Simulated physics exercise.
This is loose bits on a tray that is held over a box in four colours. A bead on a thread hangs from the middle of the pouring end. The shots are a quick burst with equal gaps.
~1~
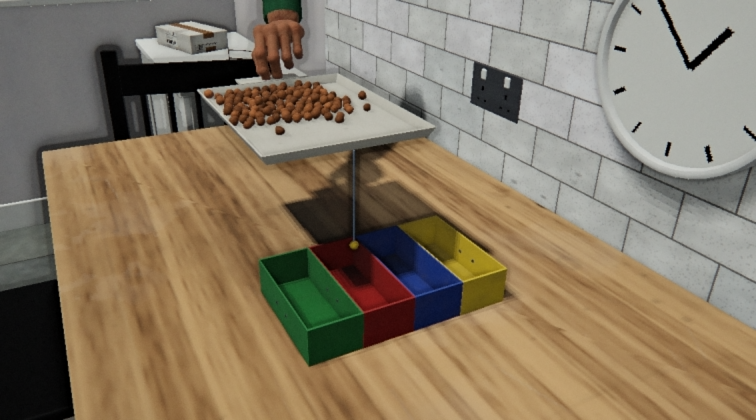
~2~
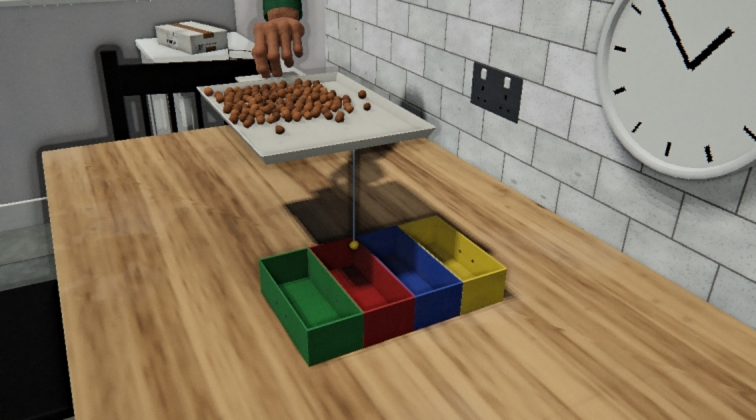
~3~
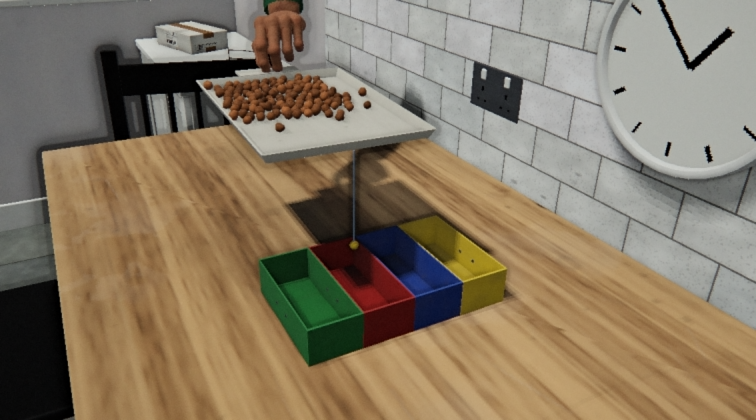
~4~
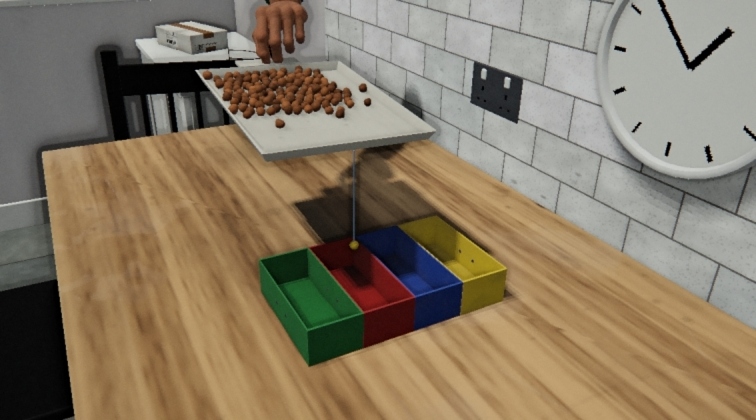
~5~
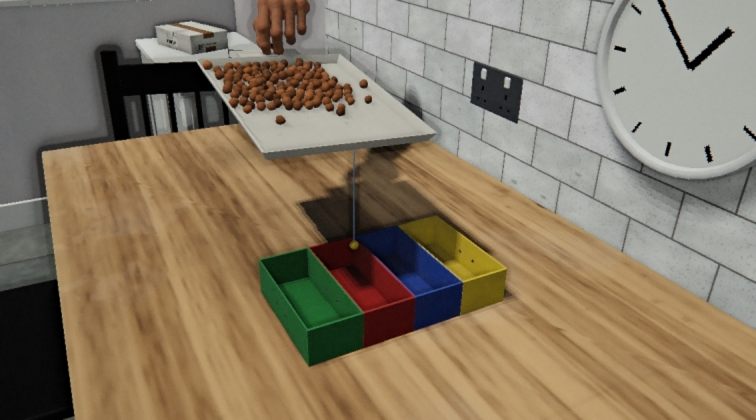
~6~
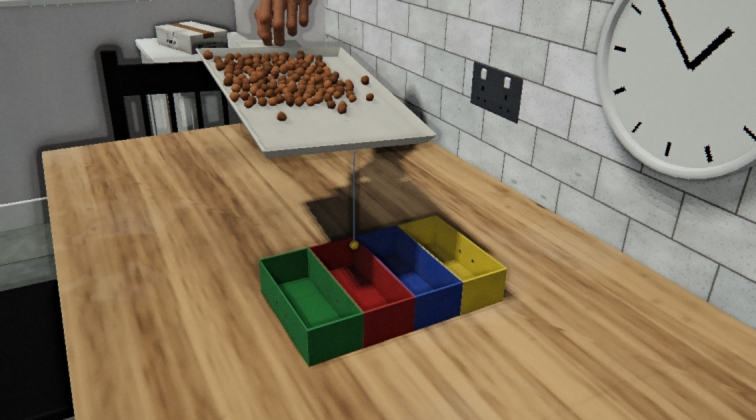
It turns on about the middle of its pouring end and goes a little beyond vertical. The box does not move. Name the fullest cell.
Fullest: The yellow cell.
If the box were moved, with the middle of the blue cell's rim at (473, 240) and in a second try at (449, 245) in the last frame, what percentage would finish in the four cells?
About 100 and 100 per cent.
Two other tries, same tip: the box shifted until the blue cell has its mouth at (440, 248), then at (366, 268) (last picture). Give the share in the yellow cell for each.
First some 0, then 40 per cent.
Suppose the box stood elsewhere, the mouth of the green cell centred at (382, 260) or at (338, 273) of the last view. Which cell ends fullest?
One: The red cell. Two: Blue.
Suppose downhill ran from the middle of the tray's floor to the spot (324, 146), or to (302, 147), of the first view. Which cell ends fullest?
One: The green one. Two: The cell in green.
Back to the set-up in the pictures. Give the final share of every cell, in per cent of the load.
Green cell near 0; red cell near 10; blue cell near 40; yellow cell near 50.
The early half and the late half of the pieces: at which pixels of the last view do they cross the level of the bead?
Early half (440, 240), late half (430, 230).
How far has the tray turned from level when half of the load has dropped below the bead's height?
Near 60 degrees.
Soon after the last picture, tray tipped steeply; about a third on the tray; about a third in the yellow cell; a small part in the blue cell; a small part in the red cell; a small part falling or outside the box.
A little later, tray tipped right over; about half in the yellow cell; about a third in the blue cell; a small part in the red cell; a stray few falling or outside the box.
Later still, tray tipped past a quarter turn; about half in the yellow cell; about a third in the blue cell; a small part in the red cell; a stray few falling or outside the box.
At rest, tray tipped past a quarter turn; about half in the yellow cell; about a third in the blue cell; a small part in the red cell; none in the green cell; a stray few outside the box.
